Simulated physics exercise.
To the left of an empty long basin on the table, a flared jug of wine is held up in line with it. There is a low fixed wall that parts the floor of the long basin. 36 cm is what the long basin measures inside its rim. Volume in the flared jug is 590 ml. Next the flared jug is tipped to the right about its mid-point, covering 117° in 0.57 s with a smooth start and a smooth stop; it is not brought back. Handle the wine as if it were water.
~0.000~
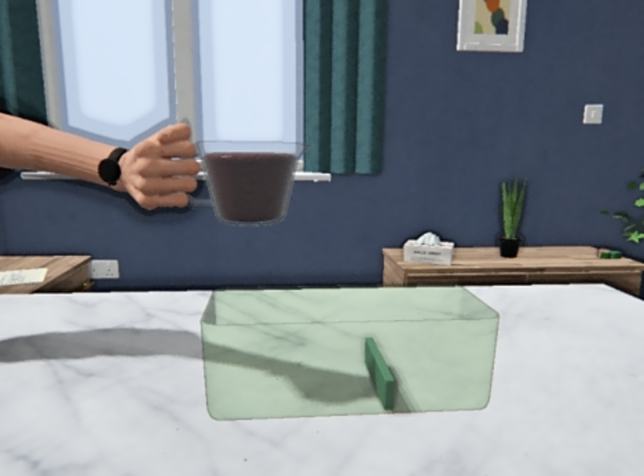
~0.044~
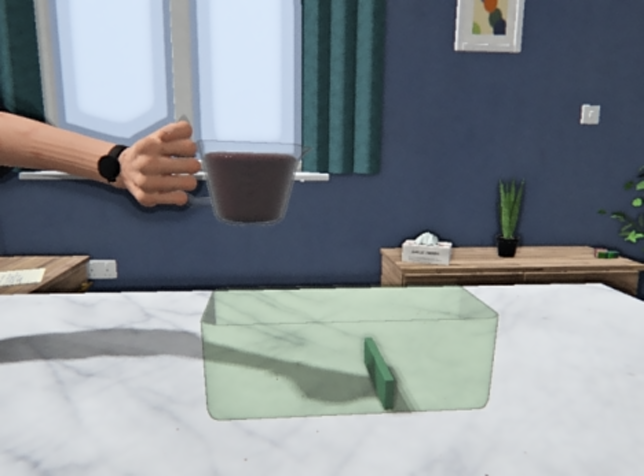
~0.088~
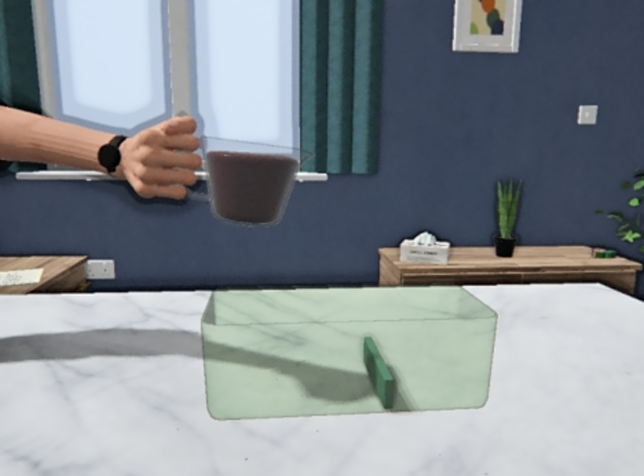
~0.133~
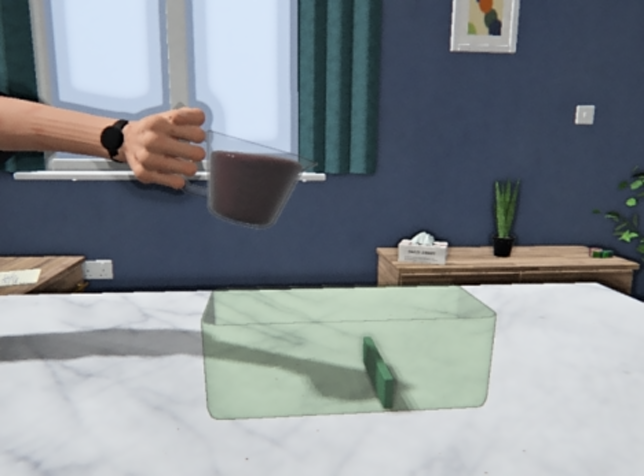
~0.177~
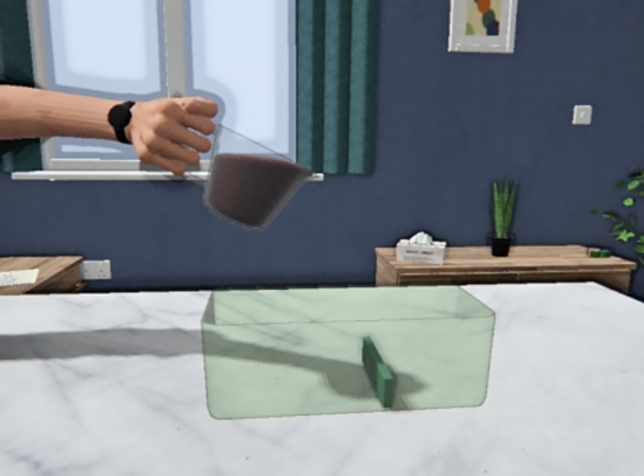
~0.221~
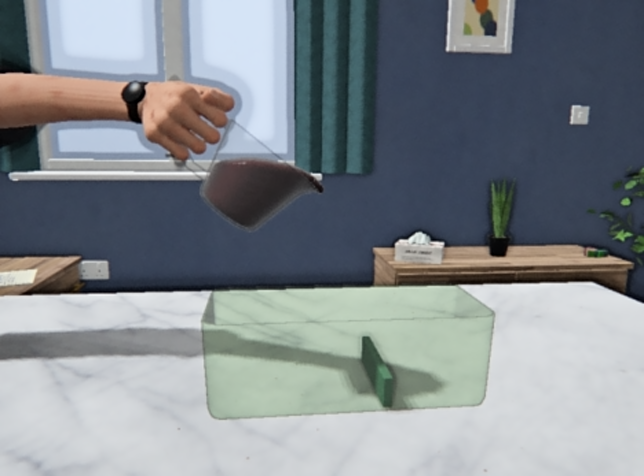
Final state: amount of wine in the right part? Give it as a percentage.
Approximately 11 %.
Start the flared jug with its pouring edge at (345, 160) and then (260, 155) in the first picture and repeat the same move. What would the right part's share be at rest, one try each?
The first try gives 35 percent and the second 15 percent.
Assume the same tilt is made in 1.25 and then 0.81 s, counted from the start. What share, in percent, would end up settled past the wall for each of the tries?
Respectively about 15 and 10 percent.
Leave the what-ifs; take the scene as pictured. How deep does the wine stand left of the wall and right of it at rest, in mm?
Left 16 mm, right 4 mm.
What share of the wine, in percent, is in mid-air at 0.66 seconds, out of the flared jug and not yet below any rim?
About 12 percent.
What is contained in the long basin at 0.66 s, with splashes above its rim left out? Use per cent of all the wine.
88 %, more or less.
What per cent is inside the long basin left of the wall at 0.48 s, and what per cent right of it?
Roughly 44 sits left and 1 sits right.
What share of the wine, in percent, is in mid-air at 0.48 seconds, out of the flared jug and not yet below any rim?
I'd say close to 34 per cent.
By 0.48 s the tilt is 109° and 20 per cent is still to pour, 45 is left of the wall and 1 right of it.
By 0.66 s the tilt is 117° and 1 per cent is still to pour, 83 is left of the wall and 5 right of it.
By 0.86 s the tilt is 117° and 0 per cent is still to pour, 81 is left of the wall and 11 right of it.
By 1.07 s the tilt is 117° and 0 per cent is still to pour, 82 is left of the wall and 11 right of it.
At rest 82 per cent lies left of the wall, 11 right of it and 7 outside.
